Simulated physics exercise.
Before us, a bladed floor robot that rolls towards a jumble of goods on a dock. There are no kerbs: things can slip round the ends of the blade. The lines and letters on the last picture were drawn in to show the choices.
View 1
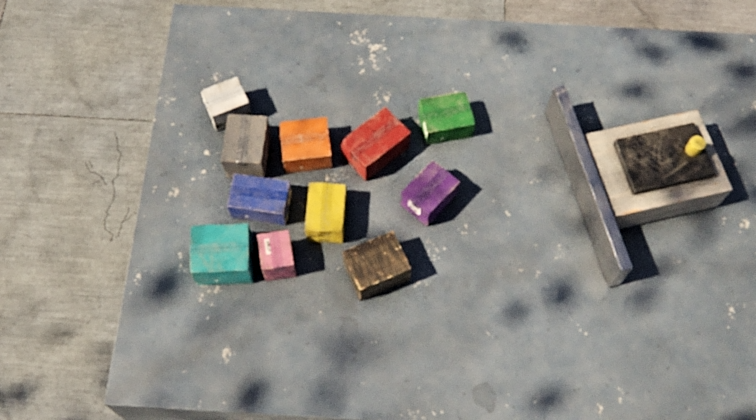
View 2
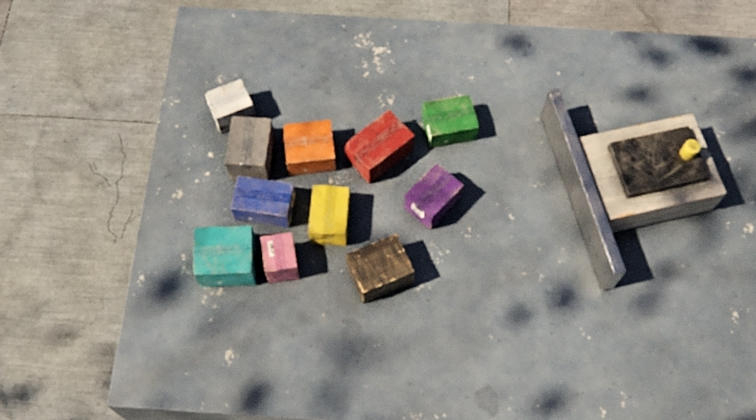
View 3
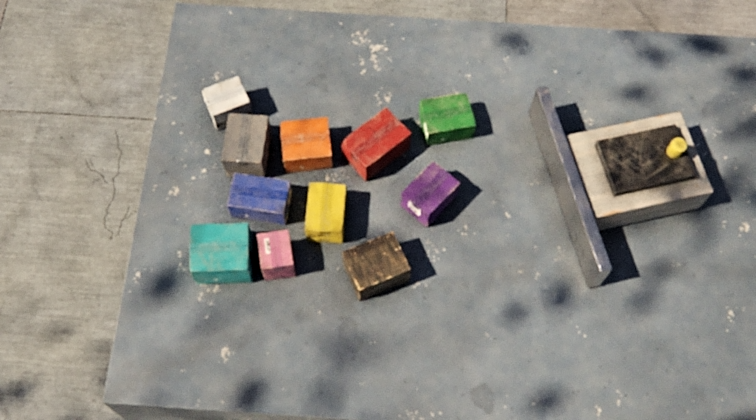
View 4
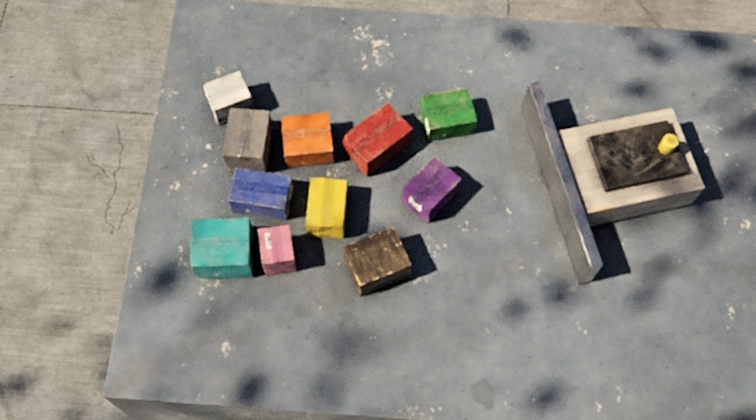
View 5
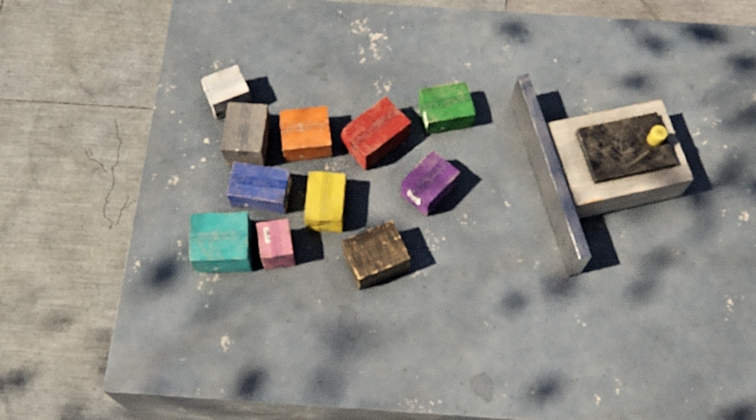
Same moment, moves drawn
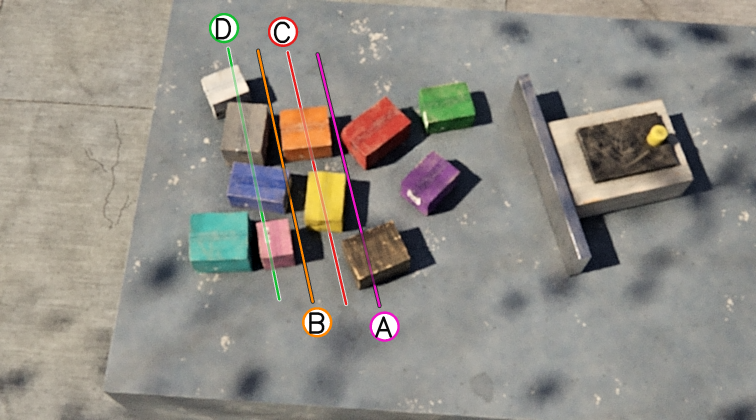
A bladed floor robot creeping left across a grey dock towards a loose cluster of colourful boxes, which stay still.
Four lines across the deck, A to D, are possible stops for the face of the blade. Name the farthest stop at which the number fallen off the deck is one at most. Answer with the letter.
At D, and not beyond.
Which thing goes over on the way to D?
The grey box goes over.
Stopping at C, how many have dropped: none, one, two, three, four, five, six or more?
By then, none.
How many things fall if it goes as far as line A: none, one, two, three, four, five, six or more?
By then, none.
On the marked copy, A at (347, 173); B at (284, 169); C at (315, 171); D at (252, 167).
Taking D. A third of the way, robot (511, 142); green parcel (392, 107); orange parcel (295, 136).
Two thirds of the way, robot (403, 135); grey box (200, 136); turquoise box (214, 244).
When it is over, robot (320, 130); grey box over the edge; turquoise box (134, 268); one fallen.
As for the rest, A is within the limit but short; B is within the limit but short; C is within the limit but short.
